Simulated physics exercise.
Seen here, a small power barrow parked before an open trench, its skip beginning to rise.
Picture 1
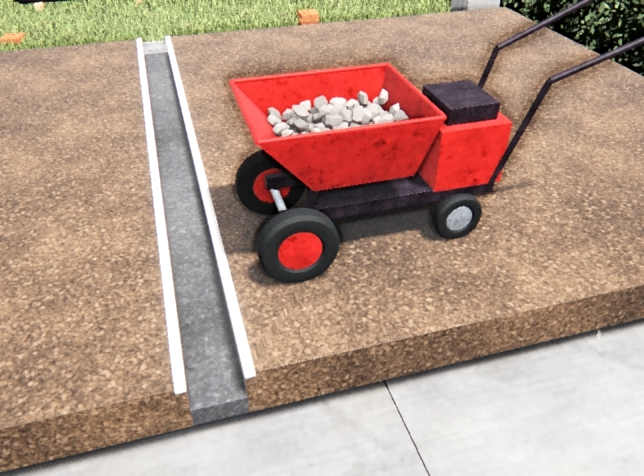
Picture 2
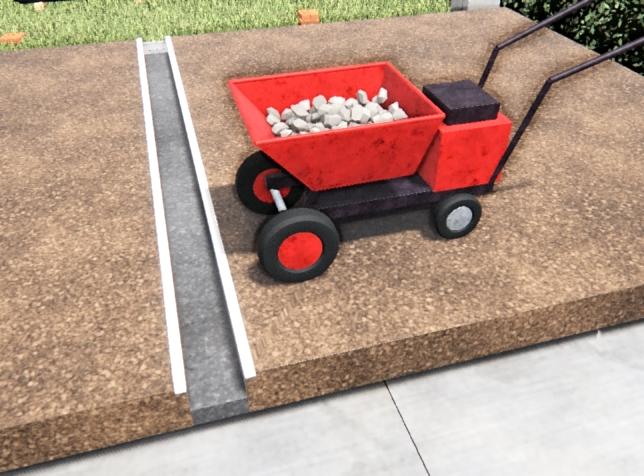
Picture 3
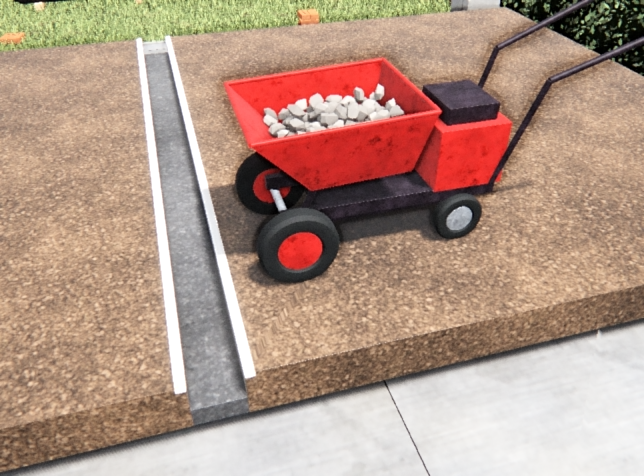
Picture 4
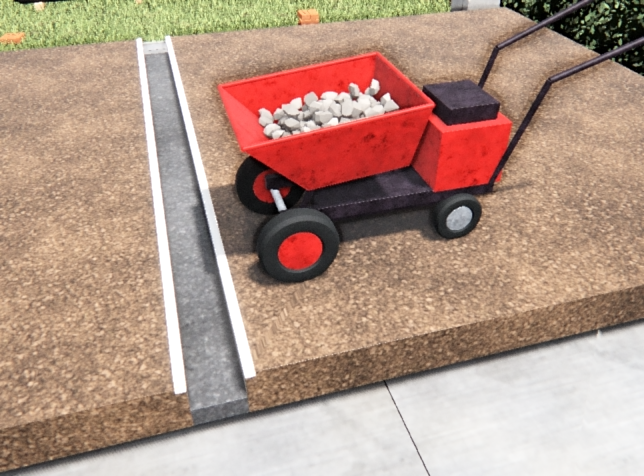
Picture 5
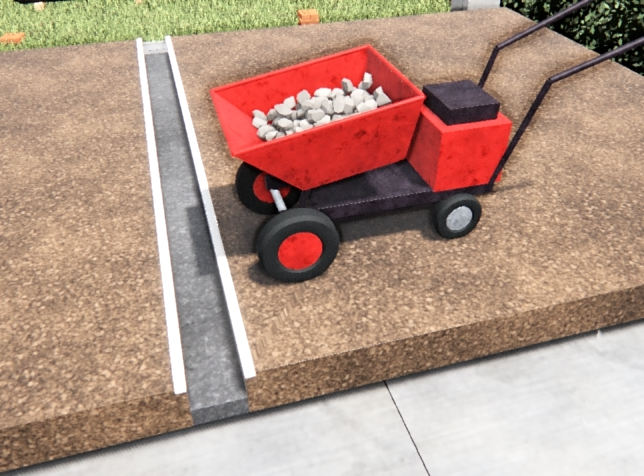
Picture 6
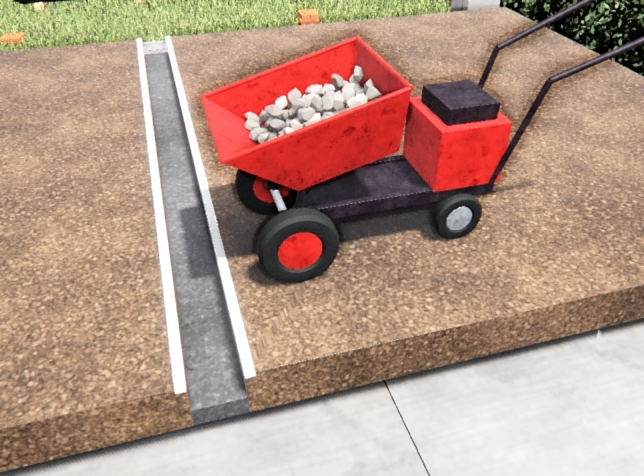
A red power barrow with black handles and a skip of pale broken stones stands on a brown, gritty slab, seen from above and to one side. To its left runs a narrow grey trench edged in white, with pale paving in front and grass and a hedge behind. The skip, still at first, tilts gradually leftward, its rear rising, while the wheels and camera stay still.
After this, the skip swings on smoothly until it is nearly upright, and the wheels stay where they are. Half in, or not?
The trench takes only the smaller part.
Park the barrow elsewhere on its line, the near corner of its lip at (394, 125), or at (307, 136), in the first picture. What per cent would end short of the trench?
In turn 50 and 0 in a hundred.
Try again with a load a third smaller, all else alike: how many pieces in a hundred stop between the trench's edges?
Close to 10 per cent.
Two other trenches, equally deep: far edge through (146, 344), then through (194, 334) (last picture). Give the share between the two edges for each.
Roughly 50 per cent, and 0 per cent.
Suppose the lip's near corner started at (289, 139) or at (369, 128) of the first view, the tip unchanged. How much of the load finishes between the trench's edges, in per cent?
About 50 and 60 per cent.
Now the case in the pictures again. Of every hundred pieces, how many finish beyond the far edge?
About 85 per cent.
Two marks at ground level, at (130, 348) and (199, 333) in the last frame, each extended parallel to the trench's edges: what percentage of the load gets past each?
First some 50, then 90 per cent.
Just after the last frame, skip tipped steeply; every one in the skip.
A moment on, skip tipped right over; the larger part in the skip; roughly a quarter beyond it; just a few falling.
Further on, skip tipped right over; about a tenth in the skip; the larger part beyond it.
When it is over, skip tipped right over; about a tenth in the skip; just a few in or heaped over the trench; the larger part beyond it.
